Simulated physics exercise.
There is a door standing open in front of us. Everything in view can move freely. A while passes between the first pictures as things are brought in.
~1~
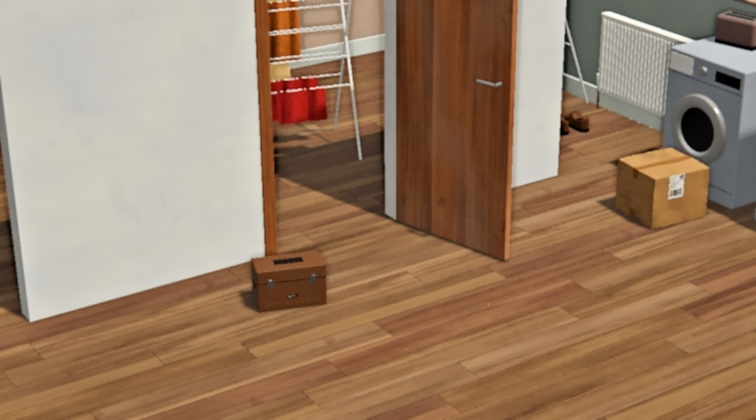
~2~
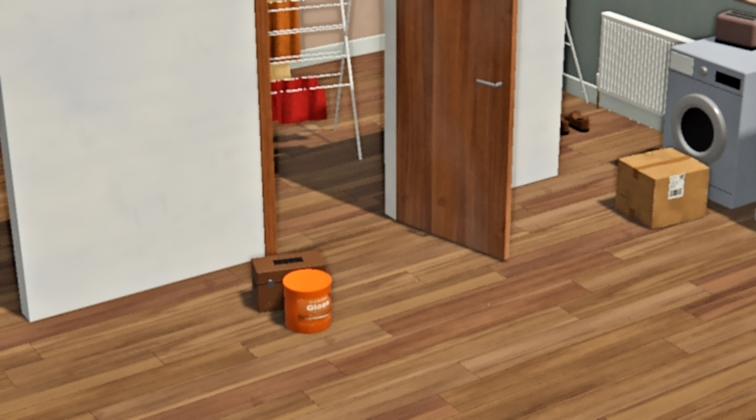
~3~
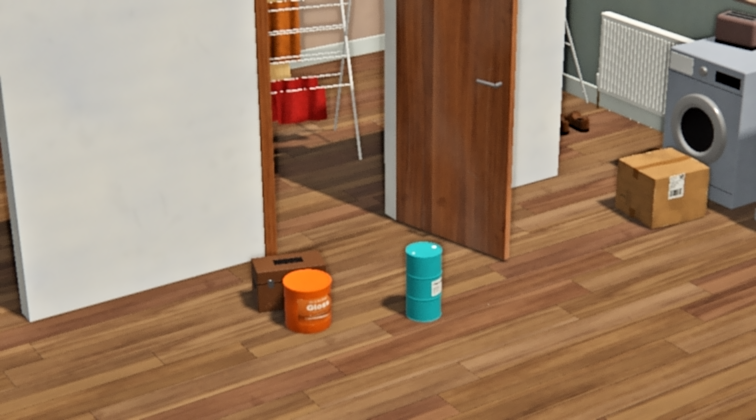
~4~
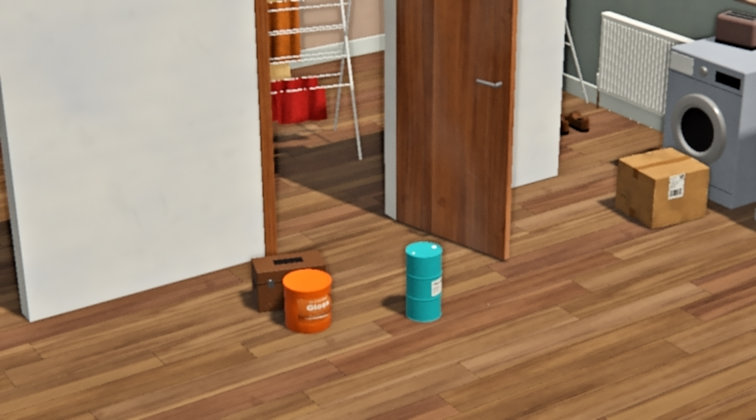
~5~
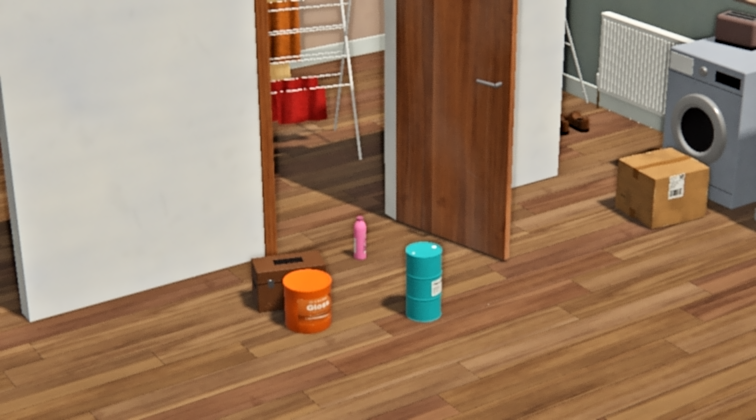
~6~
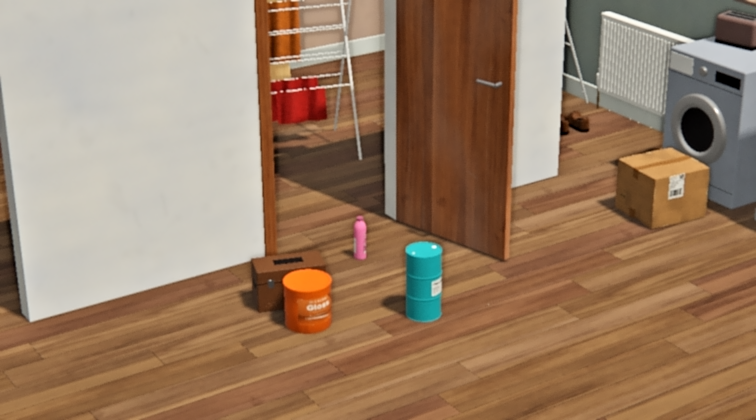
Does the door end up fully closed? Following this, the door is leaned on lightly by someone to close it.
Yes.
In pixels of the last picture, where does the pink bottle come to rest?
Around (305, 216).
Then, 1.20 s past the last view, door 35° open; pink bottle displaced a little near (356, 237).
Then, 1.60 s past the last view, door 1° open; pink bottle rocked 4° from its first pose near (308, 223).
Finally, door 0° open; down or leaning hard on the floor, pink bottle; the other 3 still in place. Final places as the last picture's camera would see them, pink bottle near (304, 216).
